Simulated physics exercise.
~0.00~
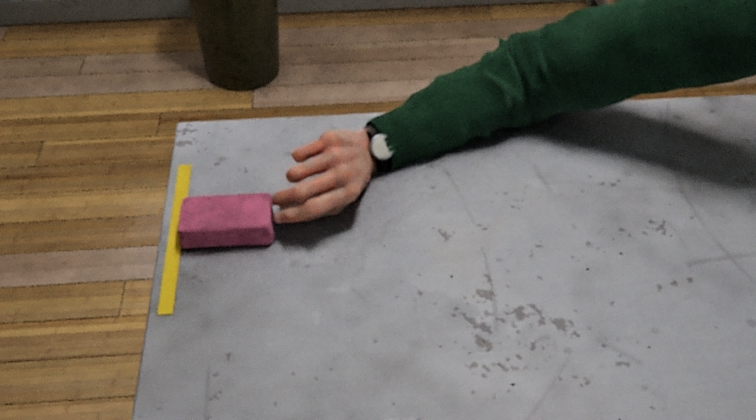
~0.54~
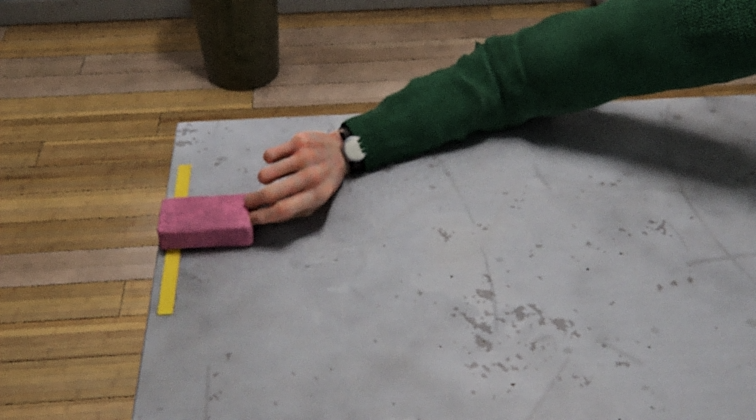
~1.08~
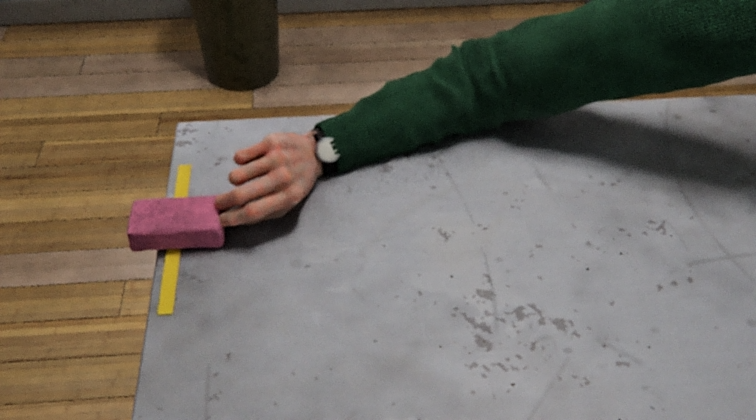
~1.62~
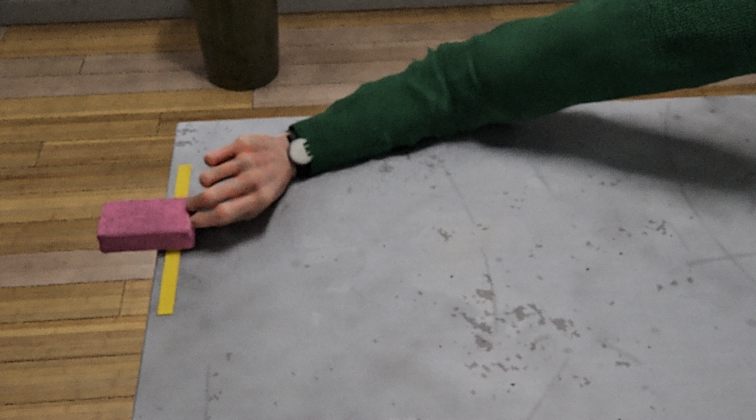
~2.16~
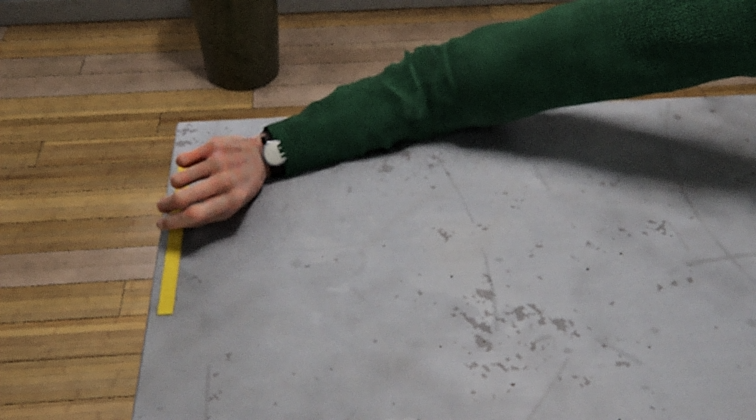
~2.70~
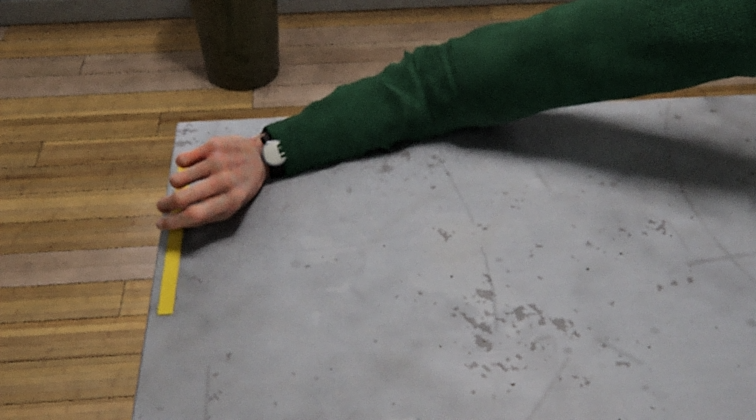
On a gray tabletop, a hand in a green sleeve slowly pushes a pink sponge left across yellow tape until it drops off the edge.
